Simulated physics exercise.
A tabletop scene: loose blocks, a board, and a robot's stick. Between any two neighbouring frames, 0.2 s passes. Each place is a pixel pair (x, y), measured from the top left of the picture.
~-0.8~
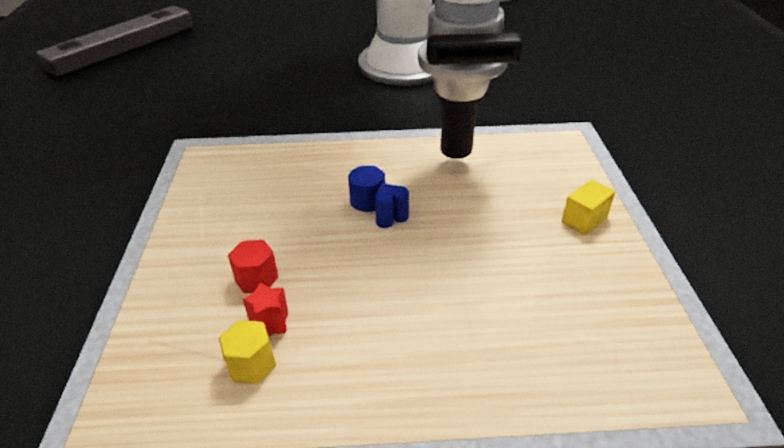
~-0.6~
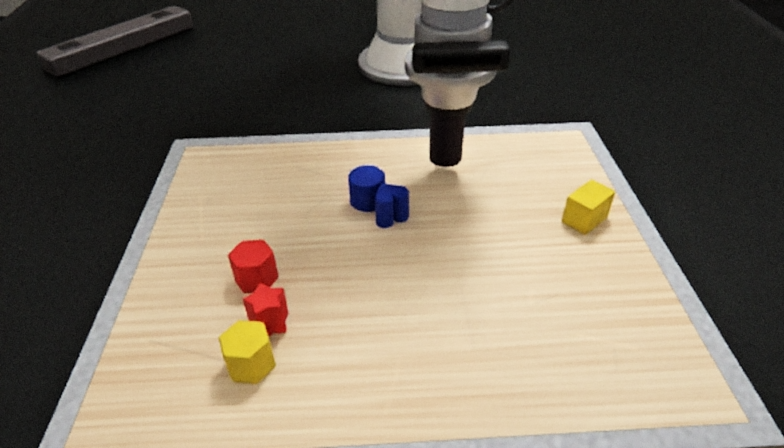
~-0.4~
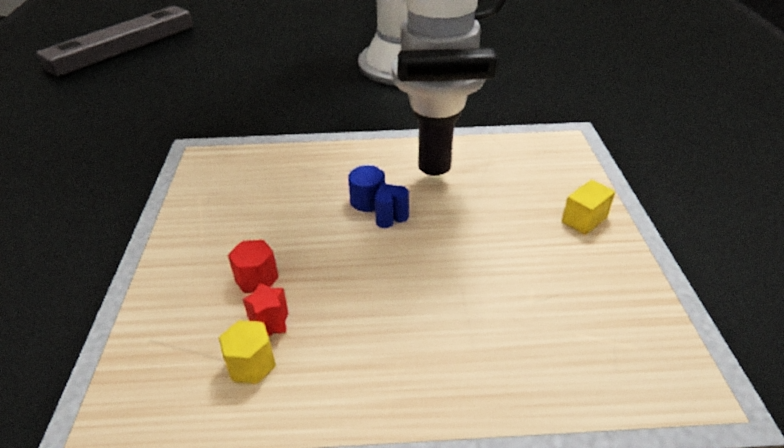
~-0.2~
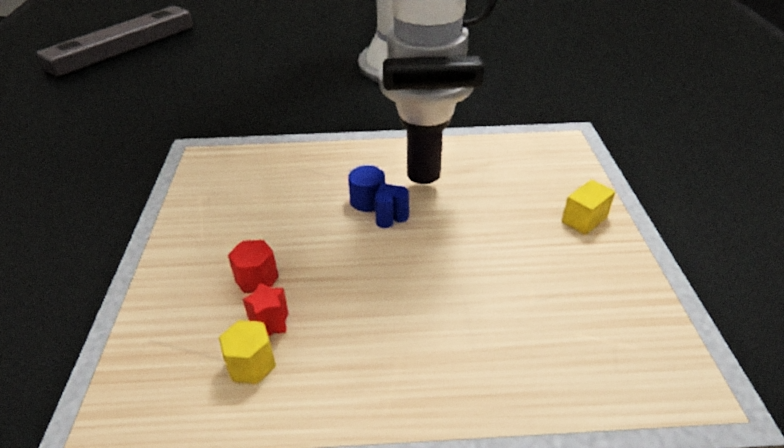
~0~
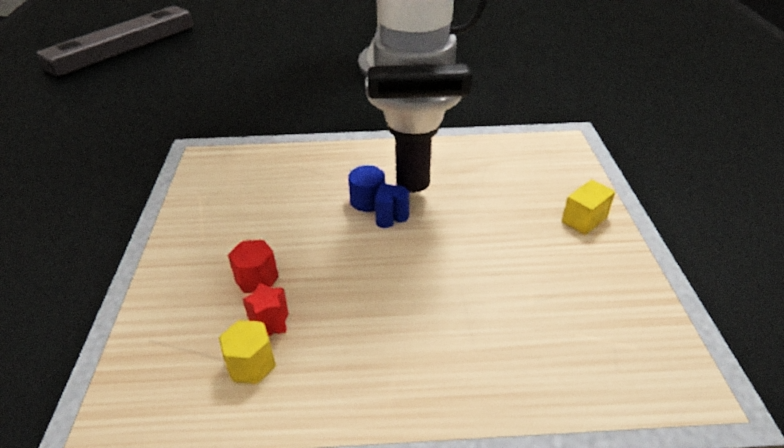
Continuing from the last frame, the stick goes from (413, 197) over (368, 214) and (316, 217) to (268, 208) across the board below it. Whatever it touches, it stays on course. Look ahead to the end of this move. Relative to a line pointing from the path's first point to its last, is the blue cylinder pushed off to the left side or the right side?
My prediction: Rightwards.
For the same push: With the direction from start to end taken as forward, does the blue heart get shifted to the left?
Yes, I think so.
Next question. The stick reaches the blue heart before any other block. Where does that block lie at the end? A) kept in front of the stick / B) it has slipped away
B - it has slipped away.
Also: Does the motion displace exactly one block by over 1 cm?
I'd say no.
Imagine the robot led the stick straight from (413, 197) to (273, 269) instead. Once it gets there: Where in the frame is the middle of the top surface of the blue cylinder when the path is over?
It is going to be at (336, 181).
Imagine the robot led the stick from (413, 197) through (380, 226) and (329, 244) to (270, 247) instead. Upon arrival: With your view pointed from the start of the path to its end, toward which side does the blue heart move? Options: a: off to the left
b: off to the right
The one that fits is a, off to the left.
On the path given first. One third of the way, stick at (365, 199); blue cylinder at (334, 177); blue heart at (367, 209), turned 30° anticlockwise.
Two thirds of the way, stick at (312, 202); blue cylinder at (302, 171); blue heart at (364, 210), turned 45° anticlockwise.
At the end, stick at (265, 193); blue cylinder at (285, 163); blue heart at (364, 210), turned 45° anticlockwise.
